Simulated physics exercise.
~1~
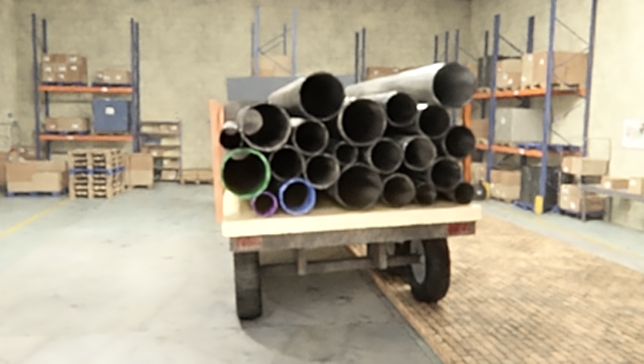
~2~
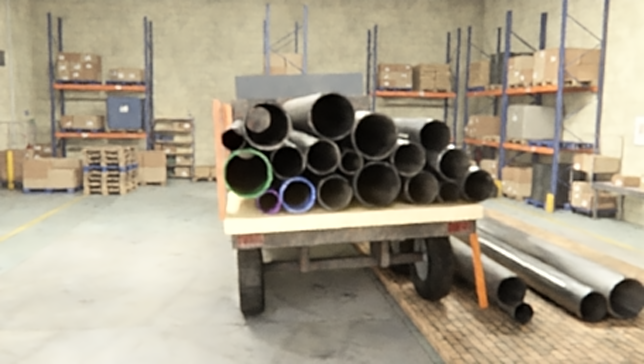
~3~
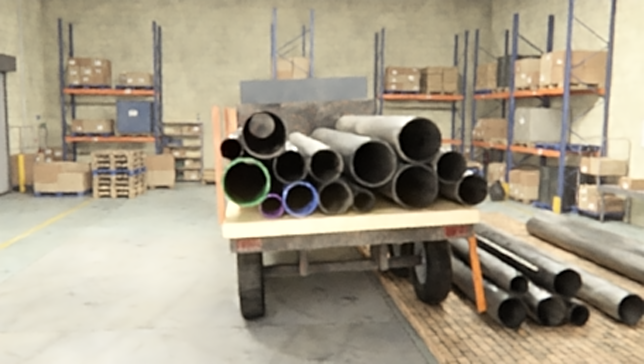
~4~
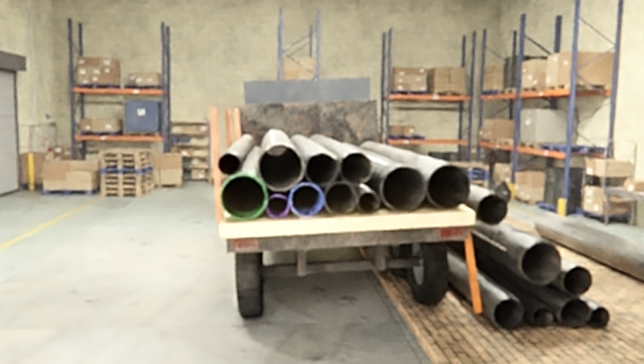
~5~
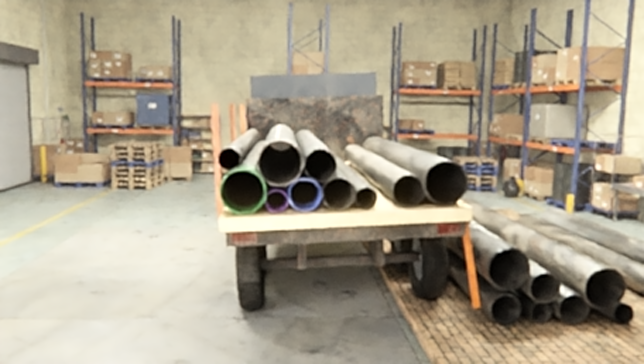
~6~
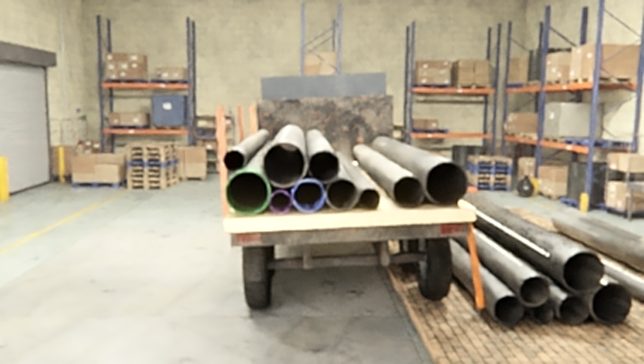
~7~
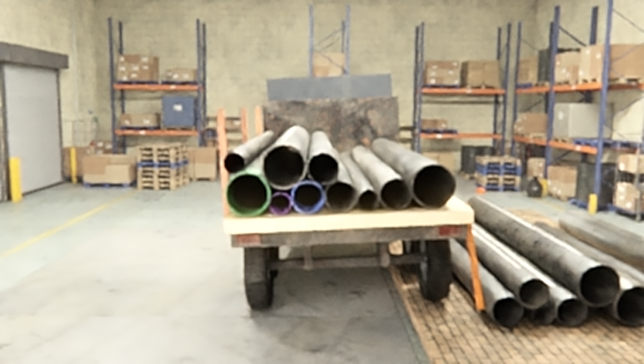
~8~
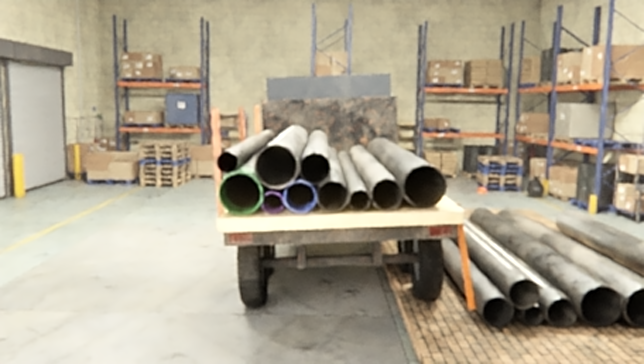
In a warehouse, steel pipes stacked on a parked flatbed roll off its right side as the posts there swing down, piling on the floor, while the remaining pipes settle lower on the deck, with the green, purple and blue ones still aboard at the left.
